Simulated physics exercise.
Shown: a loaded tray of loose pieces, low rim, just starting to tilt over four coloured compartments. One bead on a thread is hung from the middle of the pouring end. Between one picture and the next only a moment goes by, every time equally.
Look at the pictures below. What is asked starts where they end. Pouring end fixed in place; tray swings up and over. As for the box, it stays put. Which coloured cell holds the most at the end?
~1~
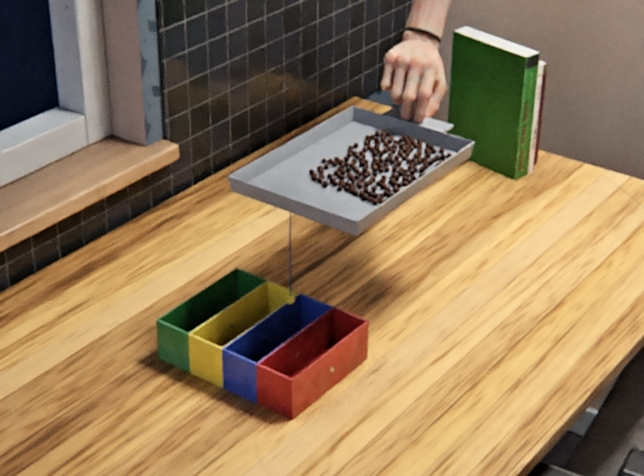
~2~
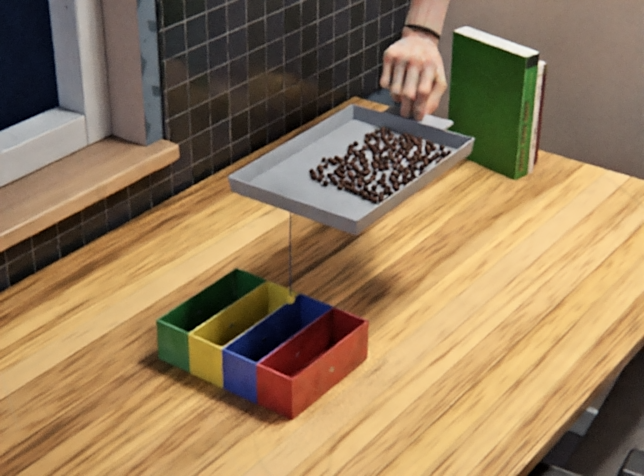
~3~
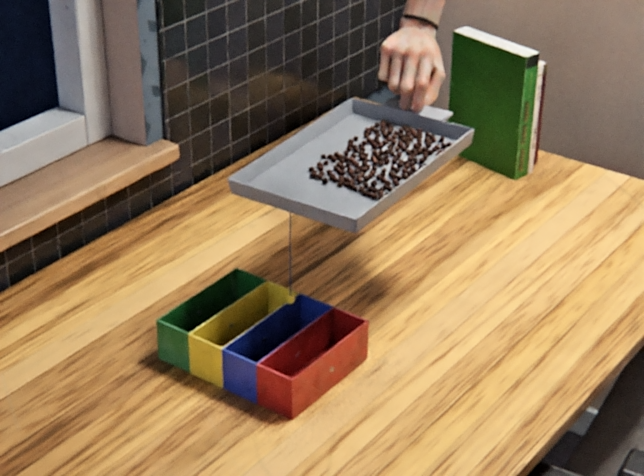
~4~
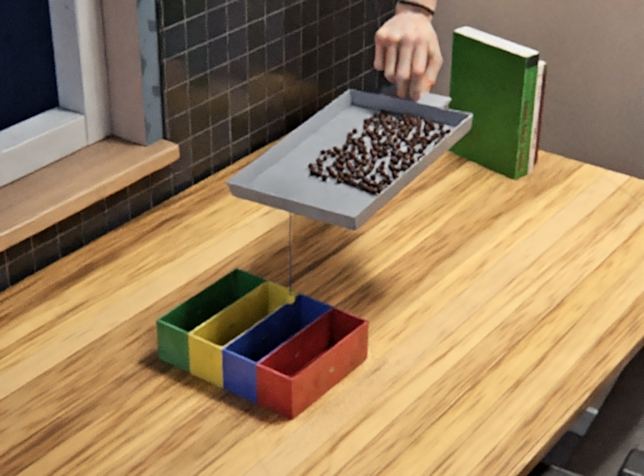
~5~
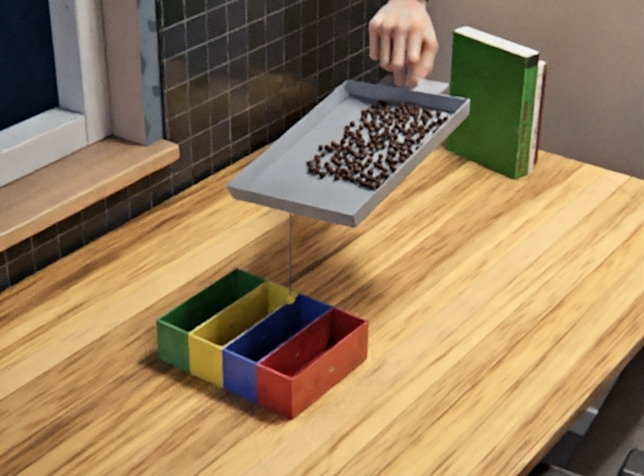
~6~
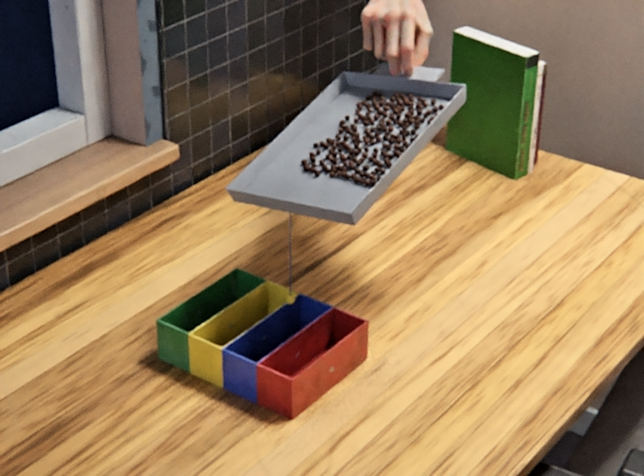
The green cell holds the most.
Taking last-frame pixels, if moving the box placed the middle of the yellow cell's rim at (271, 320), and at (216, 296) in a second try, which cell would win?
So it would be the cell in green first and the yellow one after that.
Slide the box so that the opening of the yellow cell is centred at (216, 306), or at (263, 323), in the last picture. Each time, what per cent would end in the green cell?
Respectively 10 % and 60 %.
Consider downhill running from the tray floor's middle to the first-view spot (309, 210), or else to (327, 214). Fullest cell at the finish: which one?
The first time it's the red one, the second time it's the red cell.
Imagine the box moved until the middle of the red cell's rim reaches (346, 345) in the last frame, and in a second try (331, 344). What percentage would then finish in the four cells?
Close to 50 in a hundred, then close to 80 in a hundred.
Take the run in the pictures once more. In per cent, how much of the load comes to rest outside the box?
10 %.
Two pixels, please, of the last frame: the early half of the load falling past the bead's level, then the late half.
About (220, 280) to begin with, then about (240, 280).
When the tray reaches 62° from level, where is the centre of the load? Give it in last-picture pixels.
Somewhere near pixel (251, 201).
Shortly afterwards, tray tipped steeply; the bulk on the tray; a little in the green cell; a little falling or outside the box.
Next, tray tipped past a quarter turn; near half on the tray; near a third in the green cell; only a few in the yellow cell; a little falling or outside the box.
Some moments later, tray tipped past a quarter turn; the bulk in the green cell; a little in the yellow cell; a little falling or outside the box.
In the end, tray tipped past a quarter turn; the bulk in the green cell; a little in the yellow cell; none at all in the red cell; none at all in the blue cell; a little outside the box.
